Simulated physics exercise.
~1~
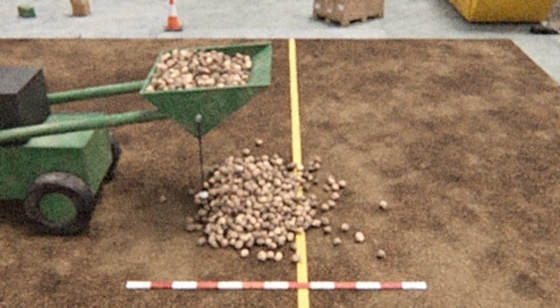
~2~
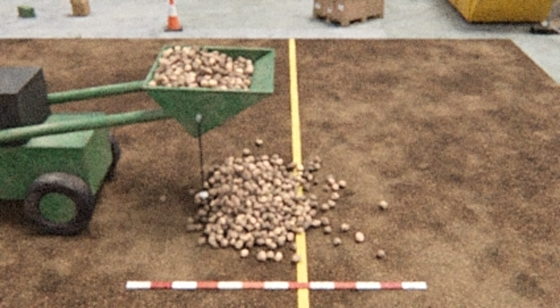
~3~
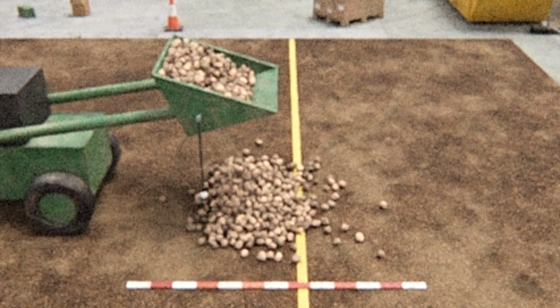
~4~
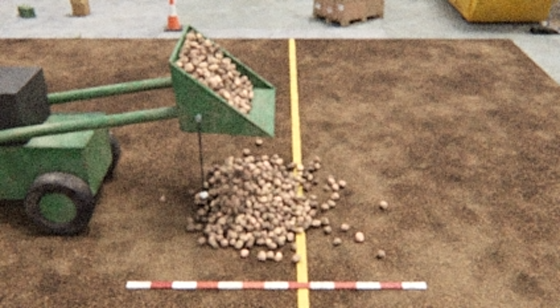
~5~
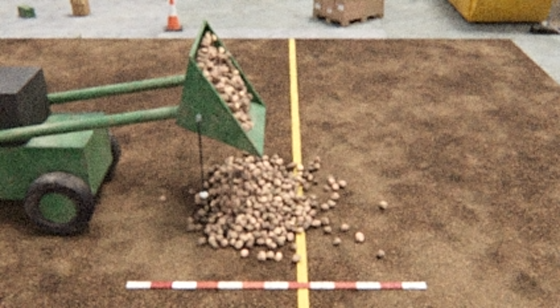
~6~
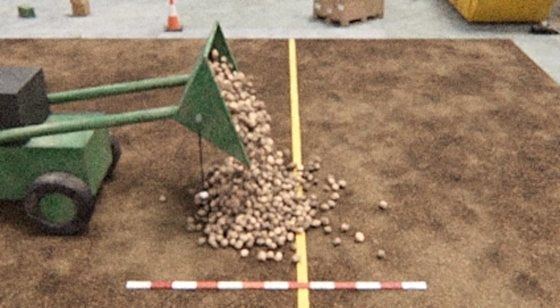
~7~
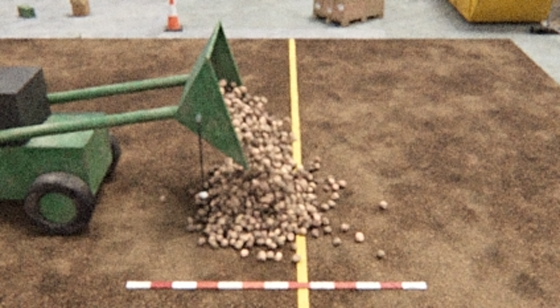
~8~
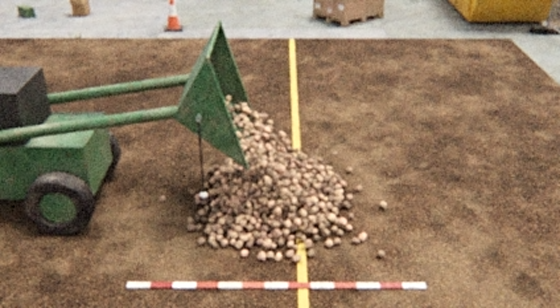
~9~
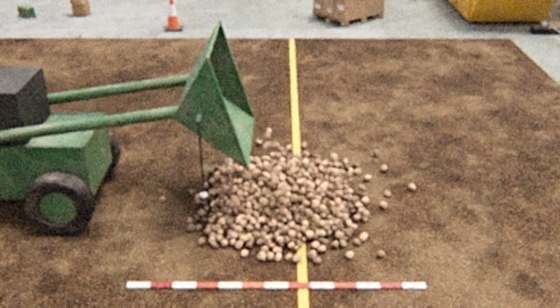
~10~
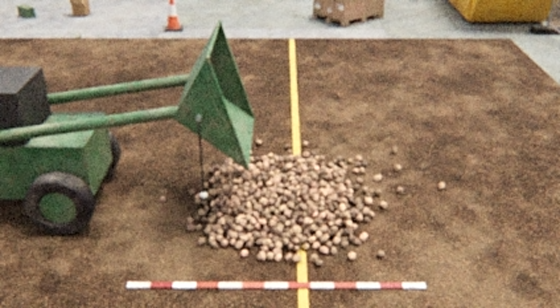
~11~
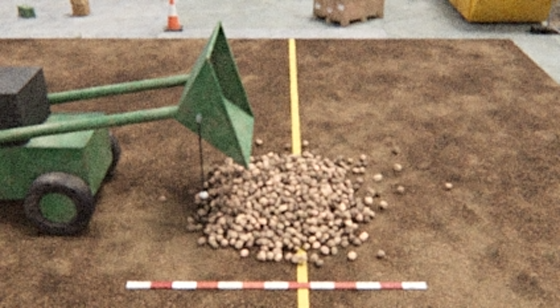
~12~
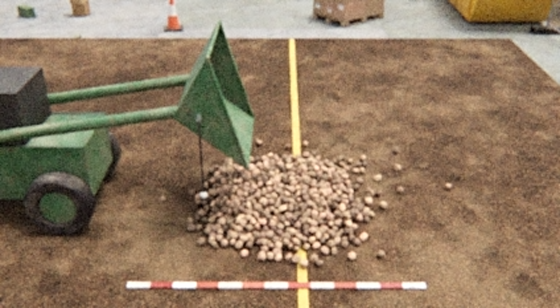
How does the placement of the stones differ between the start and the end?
At the start, the stones are split between the raised bucket and a pile mostly left of the yellow line. At the end, they all lie on the ground in one larger pile, lower and farther right overall, with many more across the line.
